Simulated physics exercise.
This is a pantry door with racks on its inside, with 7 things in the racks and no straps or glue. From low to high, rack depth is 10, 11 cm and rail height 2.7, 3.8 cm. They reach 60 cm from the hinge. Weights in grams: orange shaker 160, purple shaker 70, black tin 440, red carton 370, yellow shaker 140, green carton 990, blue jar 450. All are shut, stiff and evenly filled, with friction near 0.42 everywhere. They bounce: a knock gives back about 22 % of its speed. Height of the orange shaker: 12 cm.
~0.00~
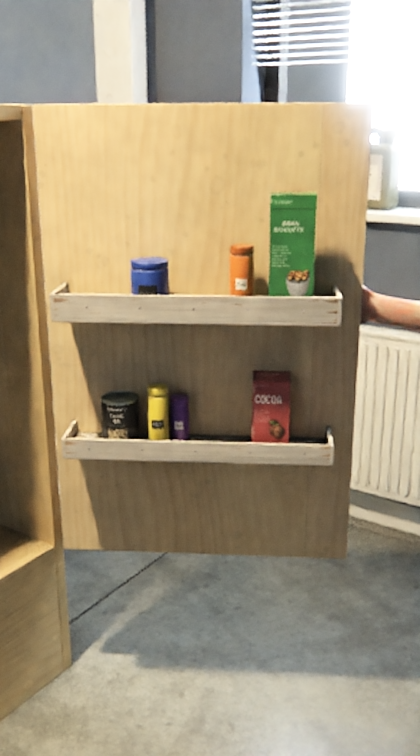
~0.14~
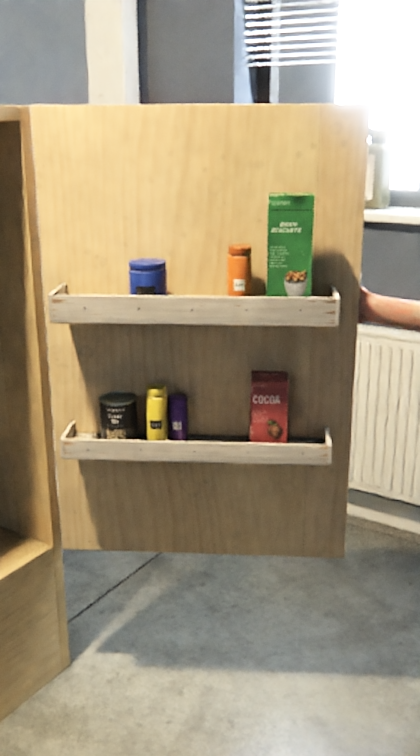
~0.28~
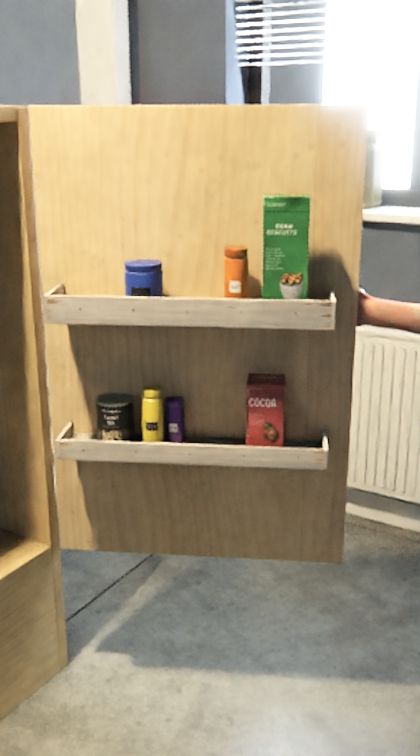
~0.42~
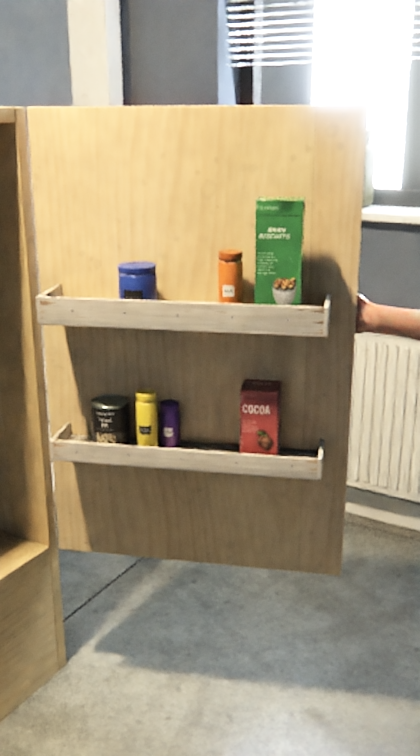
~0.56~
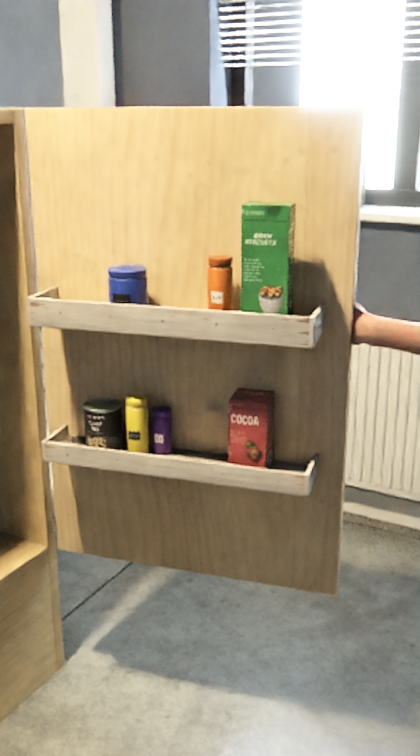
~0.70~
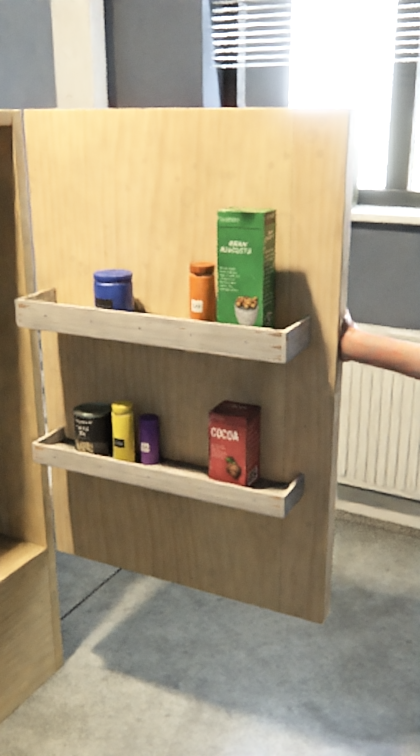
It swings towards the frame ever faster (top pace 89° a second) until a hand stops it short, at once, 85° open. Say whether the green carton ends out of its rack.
The green carton falls out.
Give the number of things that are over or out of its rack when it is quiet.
2 of them.
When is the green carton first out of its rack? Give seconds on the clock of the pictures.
Near 0.9 s.
By 1.00 s, door 85° open; green carton now out of its rack; orange shaker tilted 30°; yellow shaker tilted 14°.
By 1.40 s, door 85° open; orange shaker tilted 65°; yellow shaker tilted 9°; red carton 2 cm from its spot.
By 1.70 s, door 85° open; orange shaker tilted 66°; yellow shaker tilted 3°; red carton 2 cm from its spot.
When it is over (3.0 s), out of its rack, green carton; lying over in the racks, orange shaker; the other 5 within 5 cm of the start.
